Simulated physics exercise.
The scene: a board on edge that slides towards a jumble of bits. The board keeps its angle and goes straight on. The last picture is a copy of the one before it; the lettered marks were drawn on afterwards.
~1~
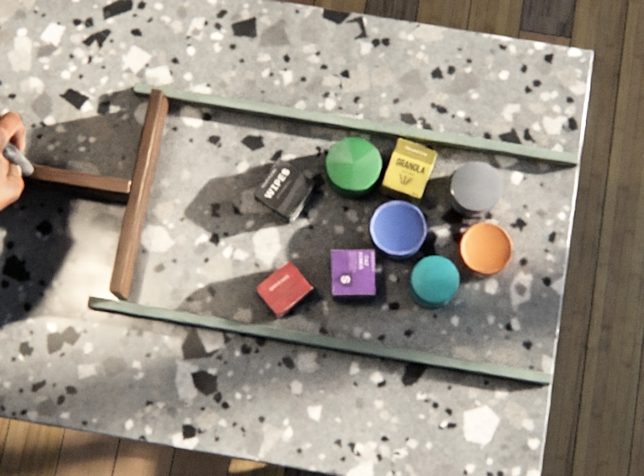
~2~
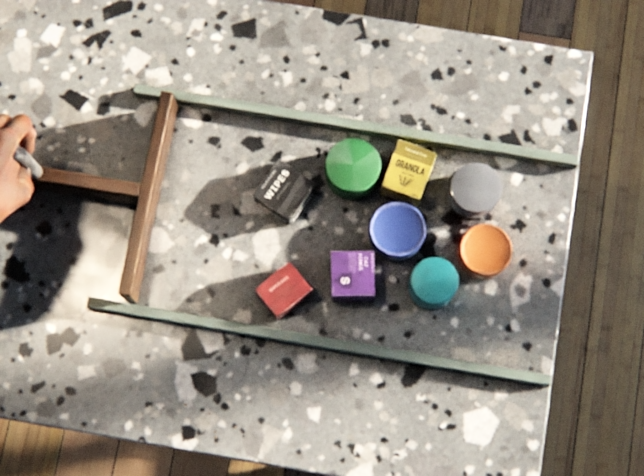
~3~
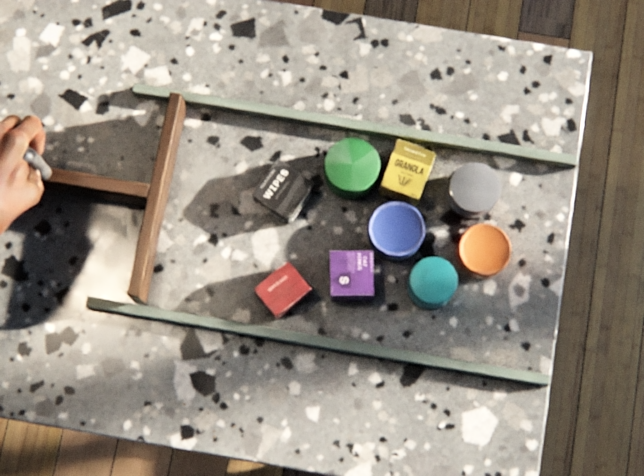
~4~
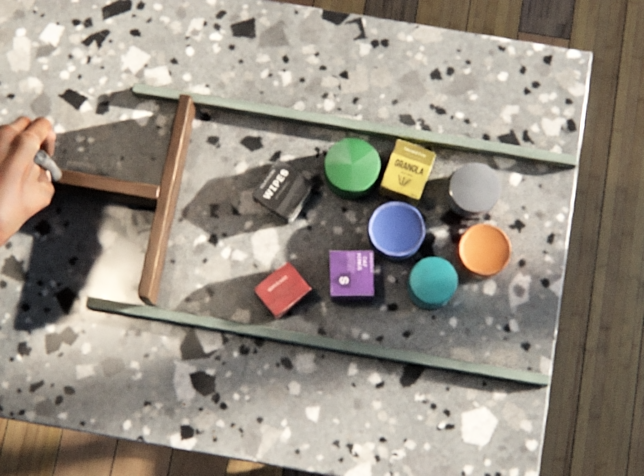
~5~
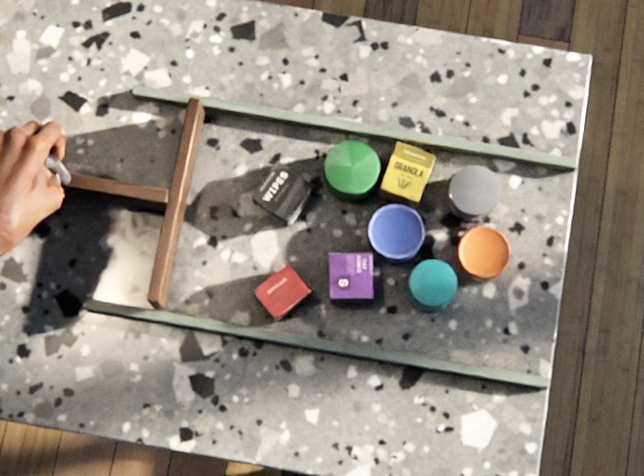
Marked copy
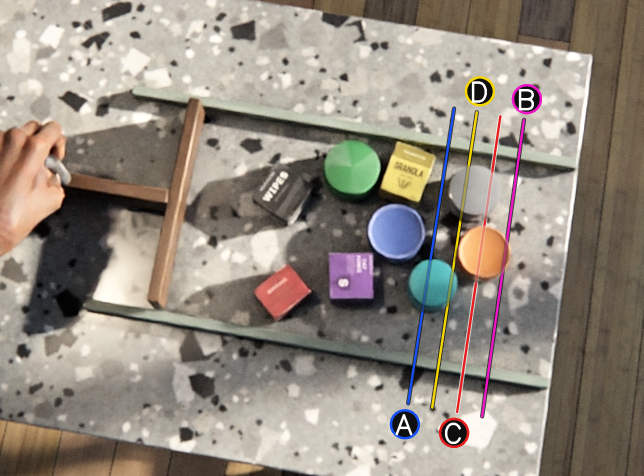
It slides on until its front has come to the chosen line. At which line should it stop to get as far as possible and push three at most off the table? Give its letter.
The farthest such stop is C.
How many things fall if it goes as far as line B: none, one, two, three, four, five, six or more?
In all, five.
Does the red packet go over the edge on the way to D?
By then, no.
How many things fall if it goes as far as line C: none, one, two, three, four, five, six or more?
In all, two.
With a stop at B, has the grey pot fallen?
By then, yes.
On the marked copy, A at (432, 252); B at (504, 264); C at (479, 260); D at (455, 256).
With C. Early on, board (284, 216); green tin (367, 165); yellow packet (414, 177).
Further on, board (393, 235); orange tub (523, 268); grey pot (524, 212).
At the end, board (480, 249); grey pot over the edge; orange tub over the edge; two fallen.
As for the rest, A is within the limit but short; B drops five; D is within the limit but short.
